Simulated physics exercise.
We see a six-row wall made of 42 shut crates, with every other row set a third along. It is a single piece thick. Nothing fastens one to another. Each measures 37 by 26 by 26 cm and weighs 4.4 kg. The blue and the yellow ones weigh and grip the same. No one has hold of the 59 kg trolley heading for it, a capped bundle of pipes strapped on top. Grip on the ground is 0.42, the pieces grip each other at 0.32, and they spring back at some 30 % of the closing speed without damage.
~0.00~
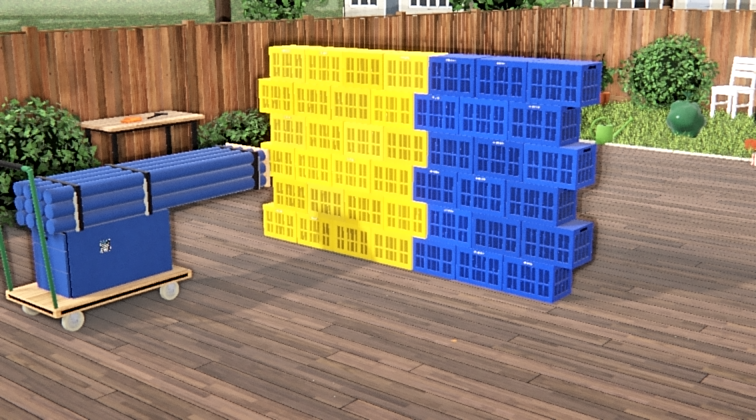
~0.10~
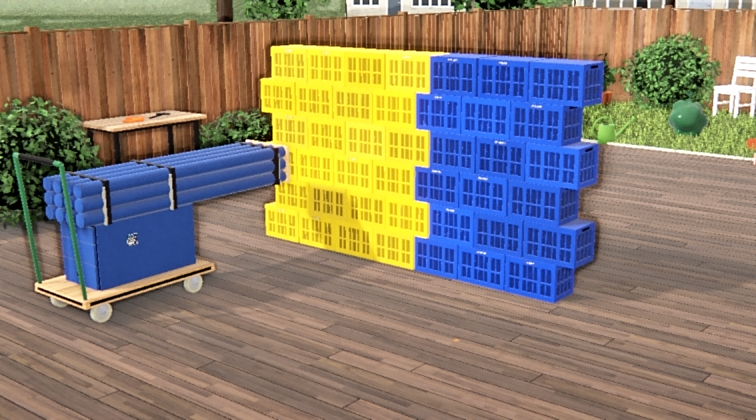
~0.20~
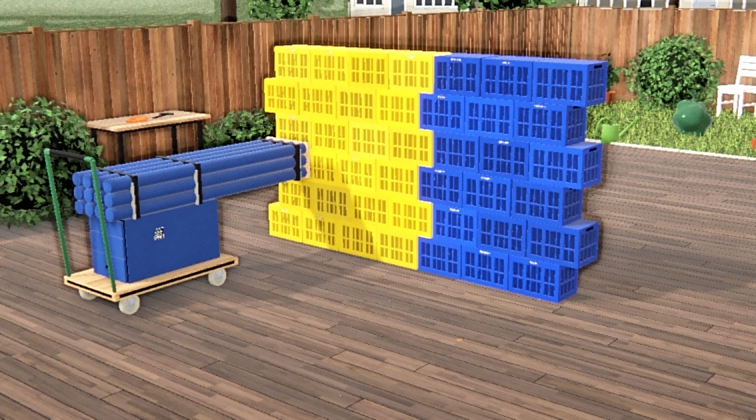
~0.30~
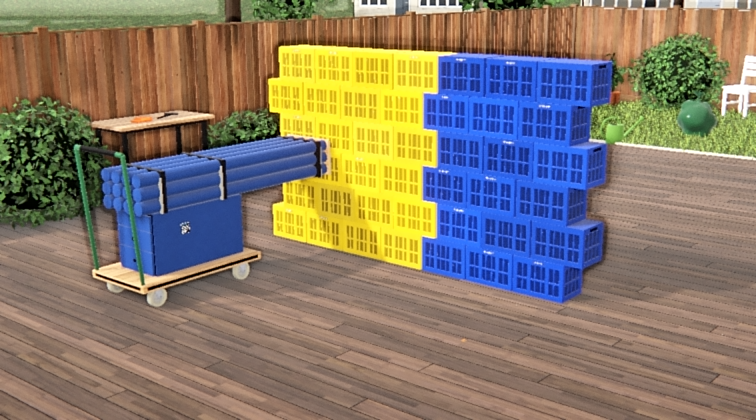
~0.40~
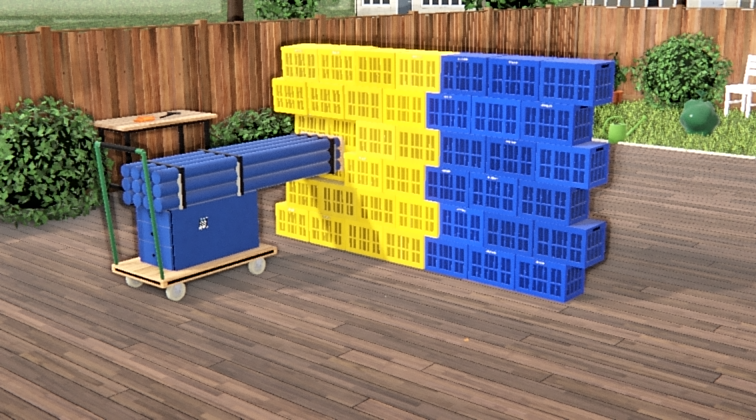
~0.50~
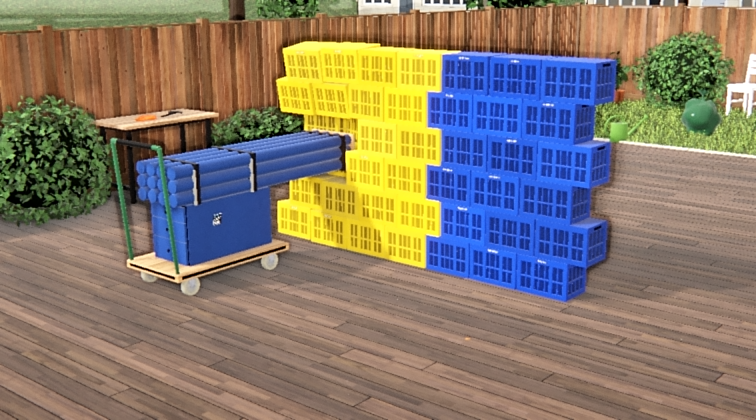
A wall of yellow and blue crates stands as a loaded trolley rolls right and pushes into its yellow side.
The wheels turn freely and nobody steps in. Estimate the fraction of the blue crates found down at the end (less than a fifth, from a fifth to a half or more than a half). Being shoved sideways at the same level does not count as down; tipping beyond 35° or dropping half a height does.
Less than a fifth of them.
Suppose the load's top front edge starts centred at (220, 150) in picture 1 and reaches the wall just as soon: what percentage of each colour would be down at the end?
Then yellow 30, blue 0 per cent.
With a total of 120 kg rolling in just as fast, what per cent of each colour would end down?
Then yellow 30, blue 0 per cent.
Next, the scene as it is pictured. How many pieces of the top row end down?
The count is 2.
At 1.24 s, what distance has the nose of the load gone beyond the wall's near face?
Roughly 80 cm.
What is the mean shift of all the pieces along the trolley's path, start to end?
Some 15 cm on average.
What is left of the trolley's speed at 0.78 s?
Near 0.8 m/s.
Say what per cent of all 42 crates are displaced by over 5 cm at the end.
Shifted: 30 per cent.
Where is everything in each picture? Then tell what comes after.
In the first frame (each place is the centre of the face we see best; the camera pans a little), load (263, 162) 56 cm short of the wall; top blue crate (501, 80); top yellow crate (362, 71); all as stacked.
The second frame shows load (283, 158) 38 cm short of the wall; top blue crate (503, 80).
The third frame shows load (304, 155) 20 cm short of the wall; top blue crate (506, 80).
The fourth frame shows load (325, 151) 25 mm short of the wall; top blue crate (510, 80).
The fifth frame shows load (338, 148) 10 cm into the wall's line; top blue crate (513, 79); 4 have shifted.
The sixth frame shows load (349, 145) 21 cm into the wall's line; top blue crate (514, 78); top yellow crate (377, 68); steepest lean 9°, the crate at (295, 97); 10 have shifted.
By 0.78 s, load 45 cm past the wall's line, still rolling; none of the 18 blue crates down (6 of 42 in all colours); top blue crate unmoved; top yellow crate moved 49 mm.
By 1.24 s, load 78 cm past the wall's line, still rolling; none of the 18 blue crates down (8 of 42 in all colours); top blue crate unmoved; top yellow crate moved 6 cm.
When it is over (2.6 s), load 86 cm past the wall's line, stopped; none of the 18 blue crates down (9 of 42 in all colours); top blue crate unmoved; top yellow crate moved 6 cm. That is 0 per cent. In pixels of the last frame, middles, top blue crate near (525, 77), top yellow crate near (393, 67).
